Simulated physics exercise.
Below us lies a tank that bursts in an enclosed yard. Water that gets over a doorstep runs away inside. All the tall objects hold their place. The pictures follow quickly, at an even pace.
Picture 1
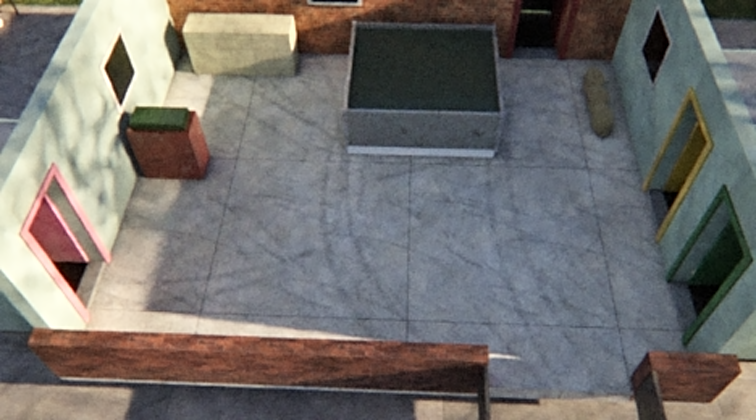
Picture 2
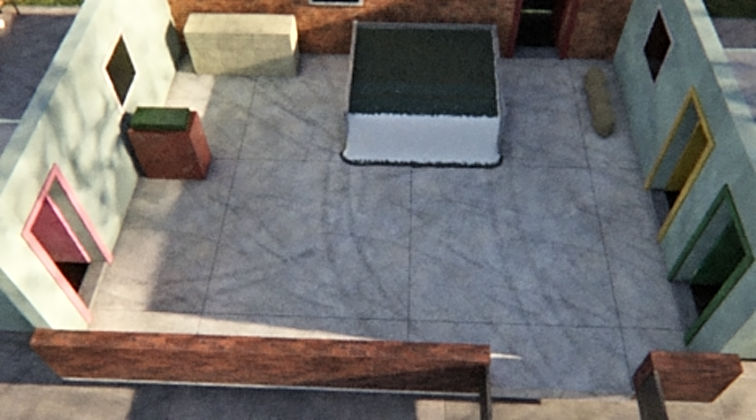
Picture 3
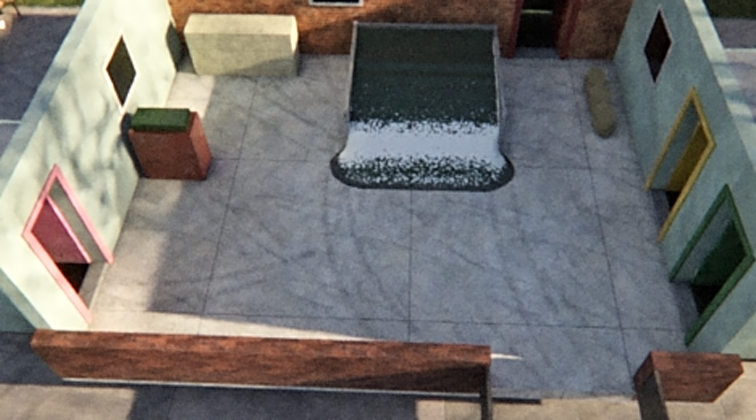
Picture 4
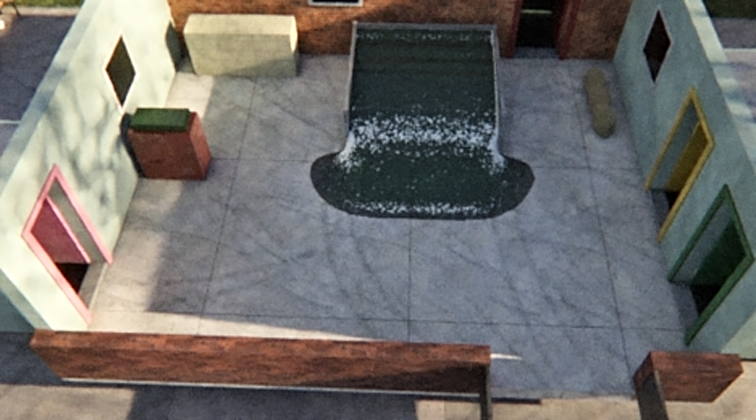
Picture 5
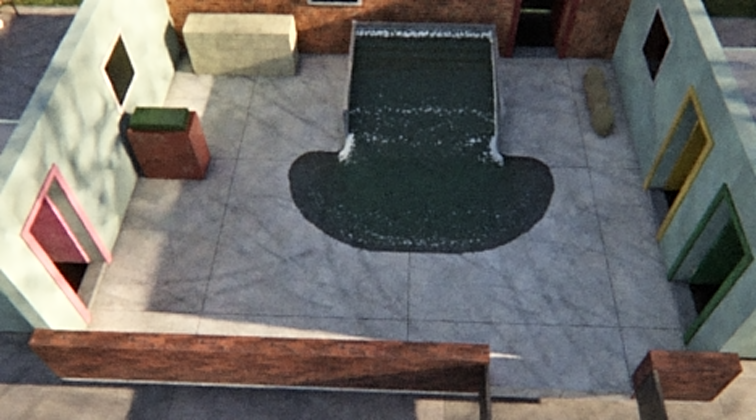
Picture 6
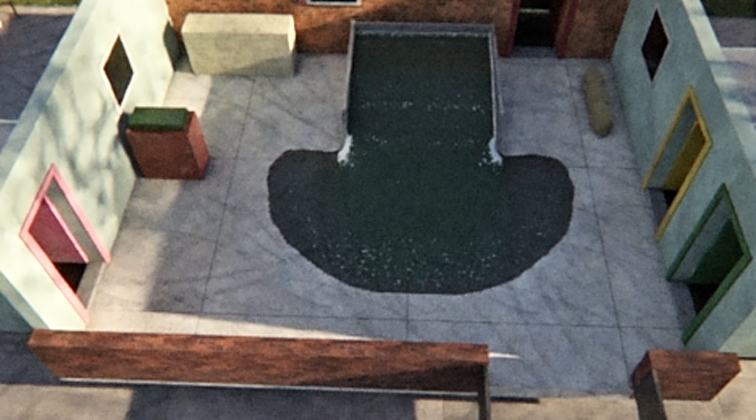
Dark water in a raised rectangular tank sits still in a walled yard with pink, yellow and green doorways, then bursts out through the front in a white, foaming sheet. It pours toward the low brick wall, fanning left and right into a broad, dark, rounded pool across the paving.
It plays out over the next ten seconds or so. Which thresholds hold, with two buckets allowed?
One by one: The yellow door holds within the limit; the red door holds within the limit; the green door floods; the pink door floods.
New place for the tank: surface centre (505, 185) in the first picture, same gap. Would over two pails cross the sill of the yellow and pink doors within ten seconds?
One by one: The yellow door stays under; the pink door passes that mark.
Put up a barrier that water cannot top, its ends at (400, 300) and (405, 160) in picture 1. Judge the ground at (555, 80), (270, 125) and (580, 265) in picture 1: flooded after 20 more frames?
As listed: Not flooded, no water, covered.
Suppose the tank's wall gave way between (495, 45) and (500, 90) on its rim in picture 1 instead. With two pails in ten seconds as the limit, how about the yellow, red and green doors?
Yellow goes over; red lets more in; green lets more in.
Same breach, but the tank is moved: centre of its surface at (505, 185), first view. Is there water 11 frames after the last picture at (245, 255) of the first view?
Verdict: Flooded.
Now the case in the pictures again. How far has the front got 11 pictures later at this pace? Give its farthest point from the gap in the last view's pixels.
I would point to (101, 355).
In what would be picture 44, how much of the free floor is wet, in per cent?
Close to 70 %.
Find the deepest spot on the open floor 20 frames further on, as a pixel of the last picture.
At about (88, 355).
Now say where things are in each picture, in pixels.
The first frame shows the water tank at (423, 69) is whole and still.
In the second frame, the front is at (343, 153), out from the gap at (423, 136).
In the third frame, water pours out at (423, 139) and has run to (335, 167).
In the fourth frame, the front is at (316, 177), out from the gap at (423, 141).
In the fifth frame, water pours out at (422, 141) and has run to (298, 198).
In the sixth frame, water pours out at (421, 141) and has run to (368, 285).
A moment on, water covers 45 % of the floor; the yellow door not reached, the red door not reached, the green door not reached, the pink door not reached.
Next, water covers 55 % of the floor; the yellow door wet at the sill, nothing in, the red door not reached, the green door wet at the sill, nothing in, the pink door not reached.
Then, water covers 55 % of the floor; the yellow door wet at the sill, nothing in, the red door not reached, the green door over two buckets in, the pink door over two buckets in.
Later, water covers 70 % of the floor; the yellow door wet at the sill, nothing in, the red door not reached, the green door far over two buckets in, the pink door far over two buckets in.
In the end, water covers 95 % of the floor; the yellow door wet at the sill, nothing in, the red door wet at the sill, nothing in, the green door far over two buckets in, the pink door far over two buckets in.
